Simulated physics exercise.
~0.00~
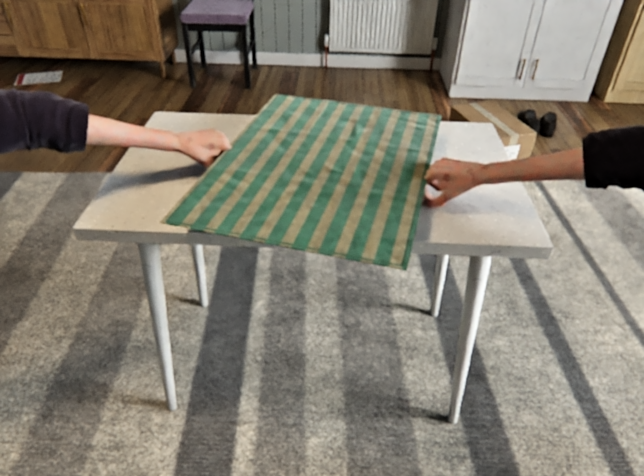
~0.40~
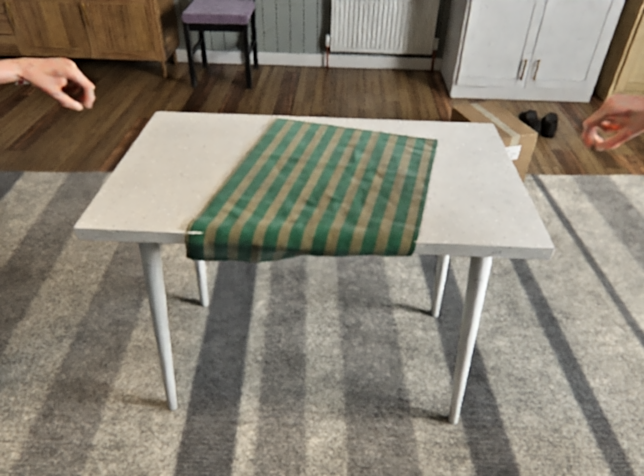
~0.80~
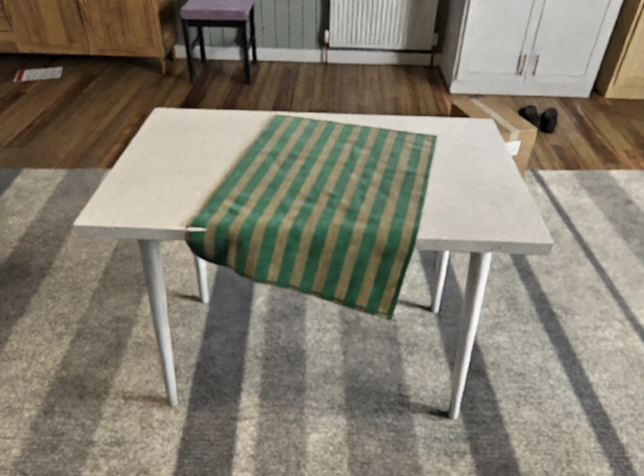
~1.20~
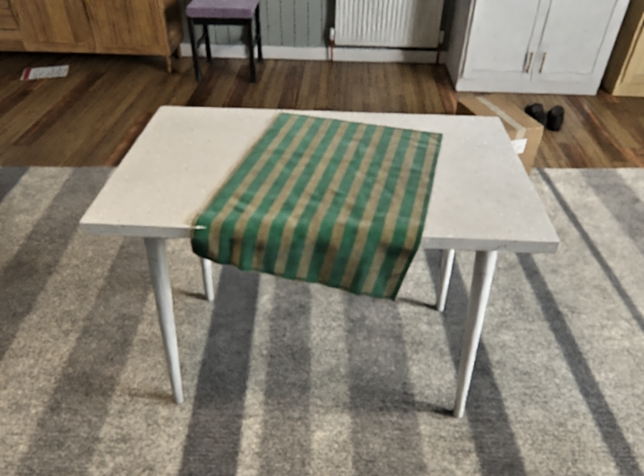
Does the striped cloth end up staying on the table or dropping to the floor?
It stays on the table, with most of it lying on the top and its near end hanging over the front edge.
A green and tan striped pillow case is held flat by two hands, one at each side, above a white table with pale legs. The table stands on a grey striped rug, seen from the front and slightly above, with a purple-seated chair, a radiator and cabinets behind on a wooden floor. The hands let go and draw away to the left and right as the cloth settles on the tabletop. Its near end droops over the front edge and swings a little. The hands leave the view, and the cloth stays draped there, mostly on top.
